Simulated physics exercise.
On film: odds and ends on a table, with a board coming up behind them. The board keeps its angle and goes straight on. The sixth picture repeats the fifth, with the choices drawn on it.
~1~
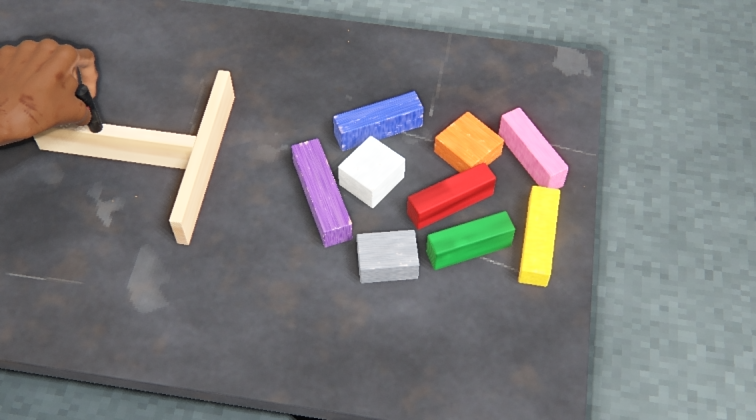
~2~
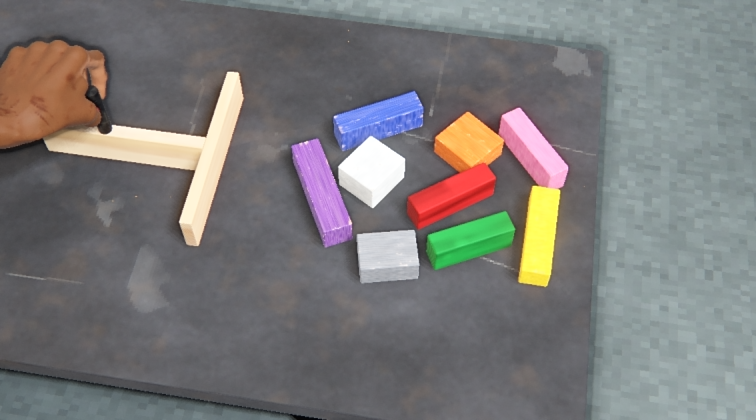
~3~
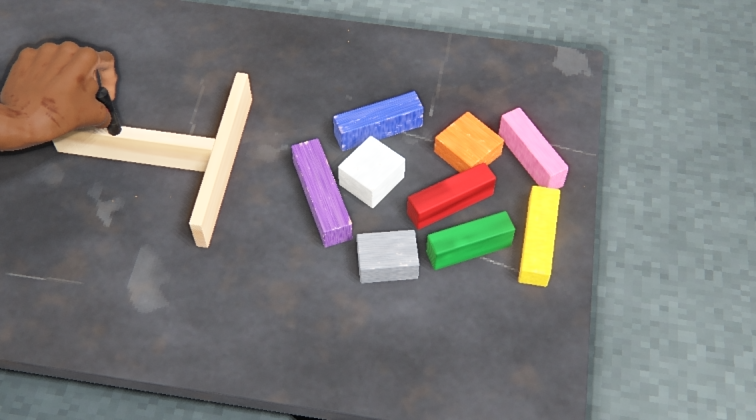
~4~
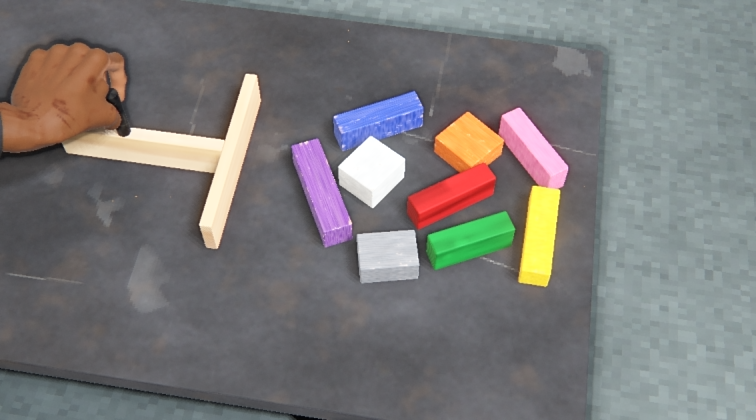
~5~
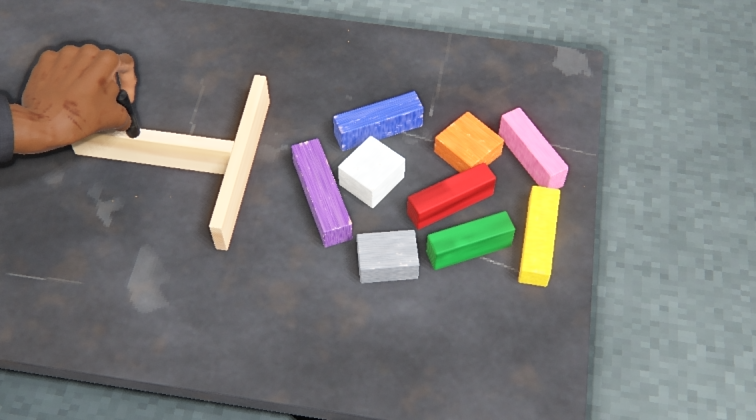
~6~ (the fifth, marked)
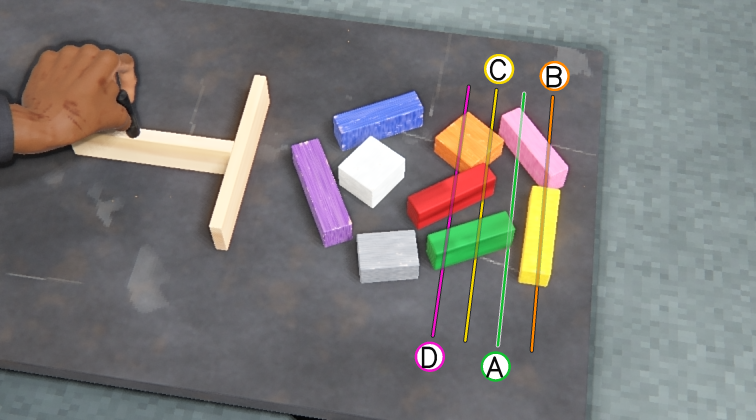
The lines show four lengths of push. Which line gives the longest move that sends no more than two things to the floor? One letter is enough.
At A, and not beyond.
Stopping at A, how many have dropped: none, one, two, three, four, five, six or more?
By then, two.
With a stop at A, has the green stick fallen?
By then, no.
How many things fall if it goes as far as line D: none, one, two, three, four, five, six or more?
By then, none.
On the marked copy, A at (512, 209); B at (543, 213); C at (482, 205); D at (452, 201).
Taking A. A third of the way, board (337, 160); blue bar (399, 121); white block (396, 173).
Two thirds of the way, board (436, 174); yellow bar (555, 240); pink bar (542, 148).
When it is over, board (511, 184); pink bar over the edge; yellow bar over the edge; two fallen.
As for the rest, B drops five; C is within the limit but short; D is within the limit but short.
